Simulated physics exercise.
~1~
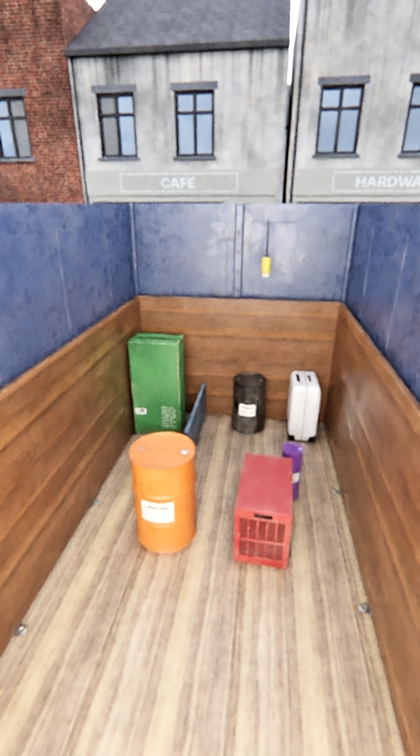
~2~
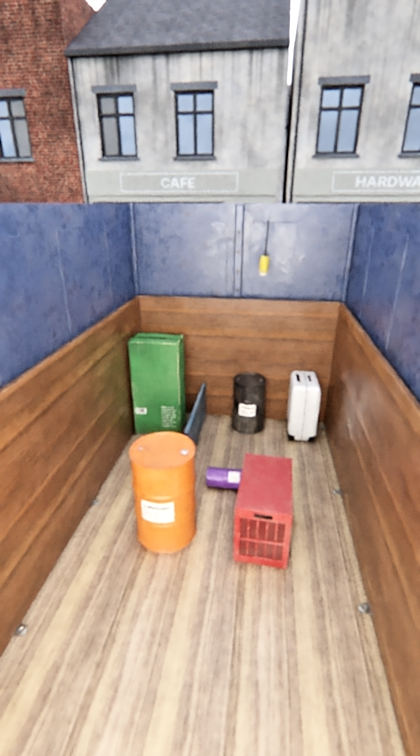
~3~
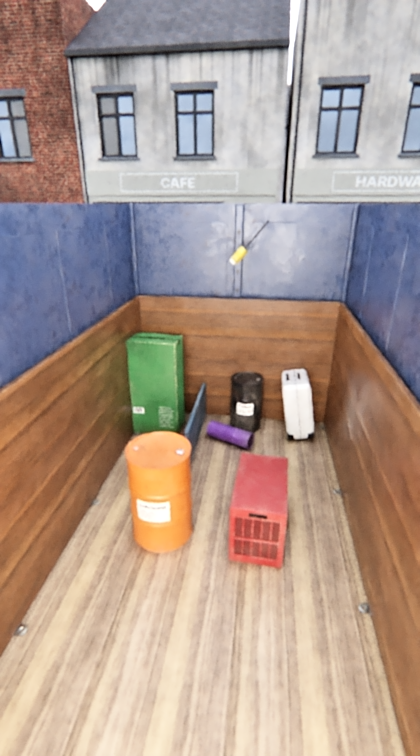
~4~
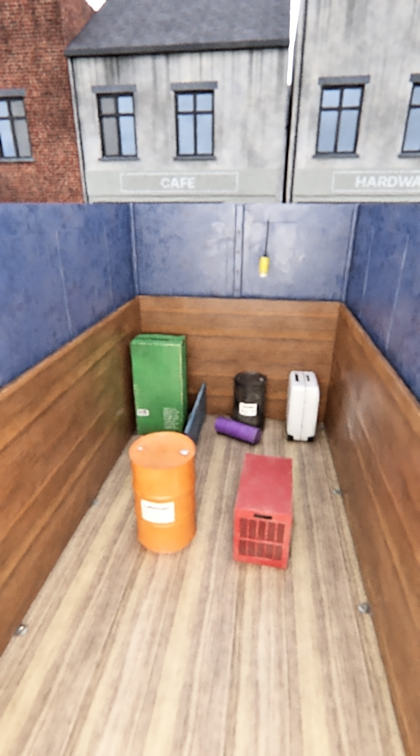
A tall green box, an orange drum, a red crate and other cargo stood in a truck bed when a small purple canister toppled onto its side and rolled toward the back, ending up lying by the black drum while the rest stayed upright.
